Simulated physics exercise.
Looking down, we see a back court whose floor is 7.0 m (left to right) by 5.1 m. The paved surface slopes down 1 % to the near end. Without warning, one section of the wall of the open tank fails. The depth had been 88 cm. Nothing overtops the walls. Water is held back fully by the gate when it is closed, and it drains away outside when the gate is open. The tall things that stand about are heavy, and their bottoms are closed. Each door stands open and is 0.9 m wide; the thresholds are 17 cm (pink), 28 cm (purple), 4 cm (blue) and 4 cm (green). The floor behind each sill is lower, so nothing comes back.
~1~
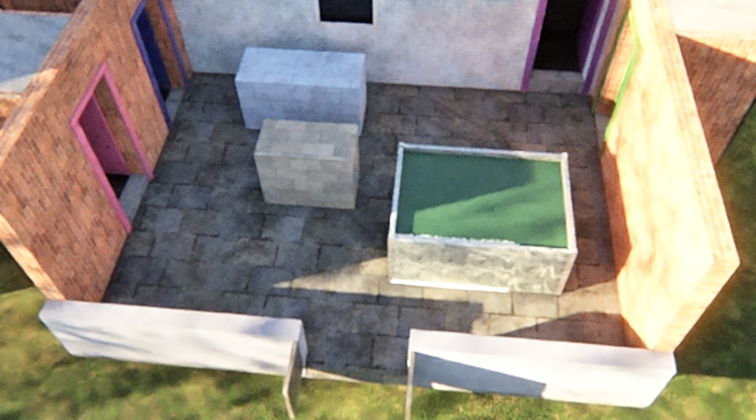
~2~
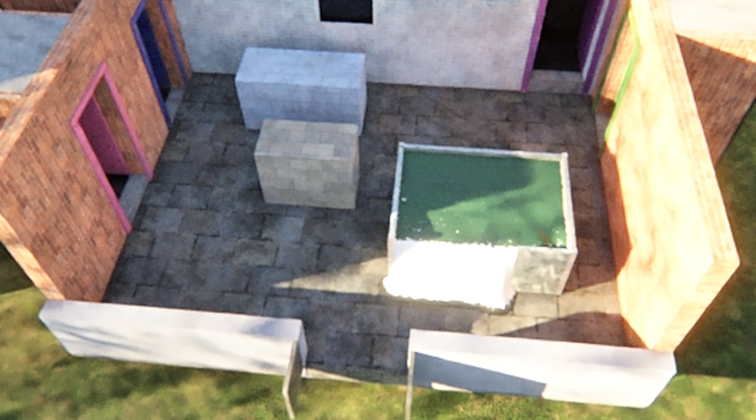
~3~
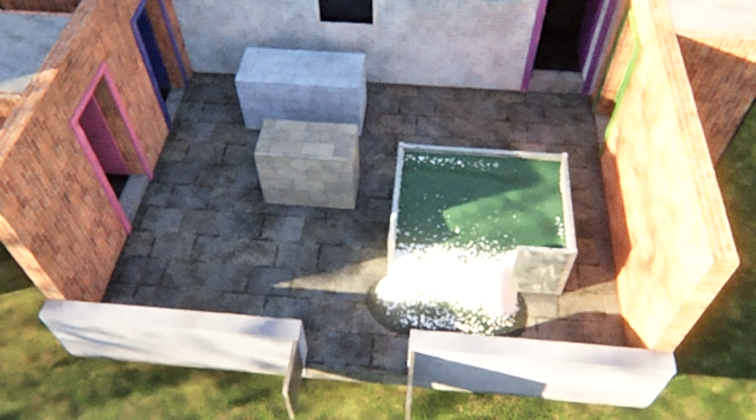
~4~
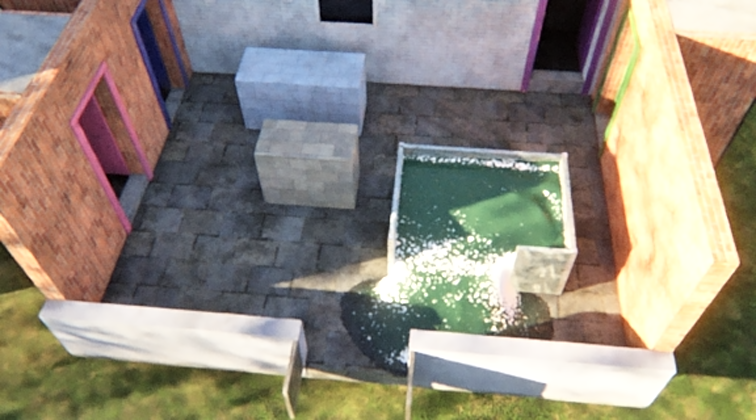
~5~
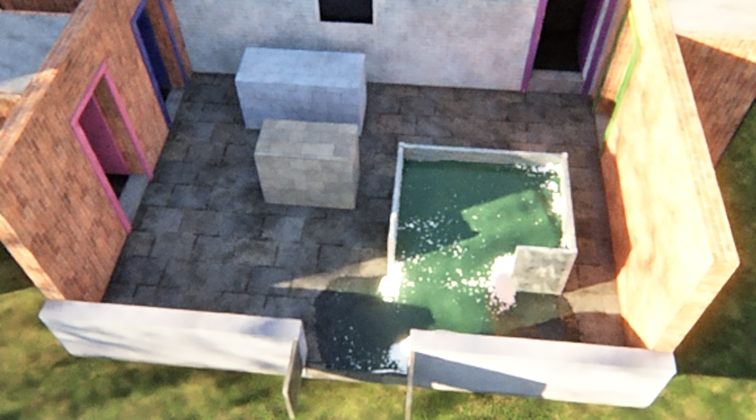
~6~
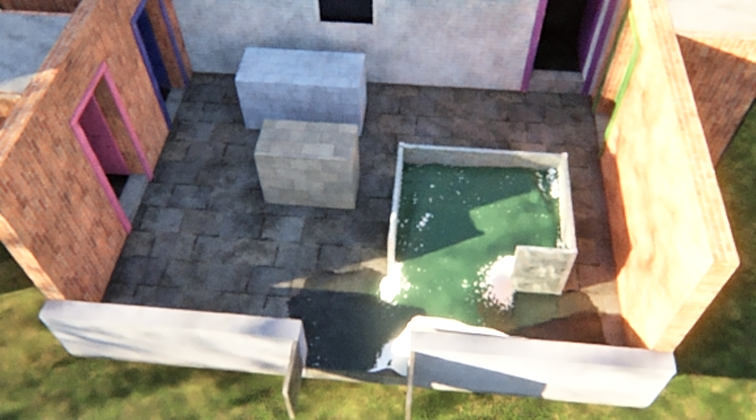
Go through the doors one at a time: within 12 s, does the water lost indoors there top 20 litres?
Result: My guess is the pink door lets through less than the limit, my guess is the purple door lets through less than the limit, my guess is the blue door lets through more than the limit, my guess is the green door lets through more than the limit.
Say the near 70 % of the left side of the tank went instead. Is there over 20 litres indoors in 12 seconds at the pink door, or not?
In that case, pink door: More than that.
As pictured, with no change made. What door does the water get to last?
Result: Blue door.
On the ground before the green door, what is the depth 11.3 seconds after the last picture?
Depth: ~ 5.0 cm.
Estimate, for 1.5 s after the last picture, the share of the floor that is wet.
I'd guess around 35 %.
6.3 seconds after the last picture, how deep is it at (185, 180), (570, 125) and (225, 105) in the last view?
Approximately 4, 9 and 10 centimetres, going through them in turn.
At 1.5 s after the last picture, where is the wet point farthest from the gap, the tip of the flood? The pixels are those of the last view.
Somewhere around (90, 330).
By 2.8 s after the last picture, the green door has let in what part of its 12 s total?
That works out near 0%.
Then, 0.7 s after the last picture water covers 15 % of the floor and is deepest (58 cm) near (449, 348); pink door not reached, purple door not reached, blue door not reached, green door not reached.
Then, 1.5 s after the last picture water covers 35 % of the floor and is deepest (42 cm) near (609, 375); pink door not reached, purple door not reached, blue door not reached, green door not reached.
Then, 2.8 s after the last picture water covers 50 % of the floor and is deepest (30 cm) near (609, 375); pink door 10 cm at the sill, 0 L in, purple door 22 cm at the sill, 0 L in, blue door not reached, green door 9 cm at the sill, 2 L in.
Then, 6.3 s after the last picture water covers 95 % of the floor and is deepest (16 cm) near (314, 80); pink door 5 cm at the sill, 0 L in, purple door 11 cm at the sill, 0 L in, blue door 6 cm at the sill, 1 L in, green door 7 cm at the sill, 48 L in.
Then, 11.3 s after the last picture water covers 100 % of the floor and is deepest (9 cm) near (100, 305); pink door 8 cm at the sill, 0 L in, purple door 5 cm at the sill, 0 L in, blue door 6 cm at the sill, 81 L in, green door 5 cm at the sill, 70 L in.
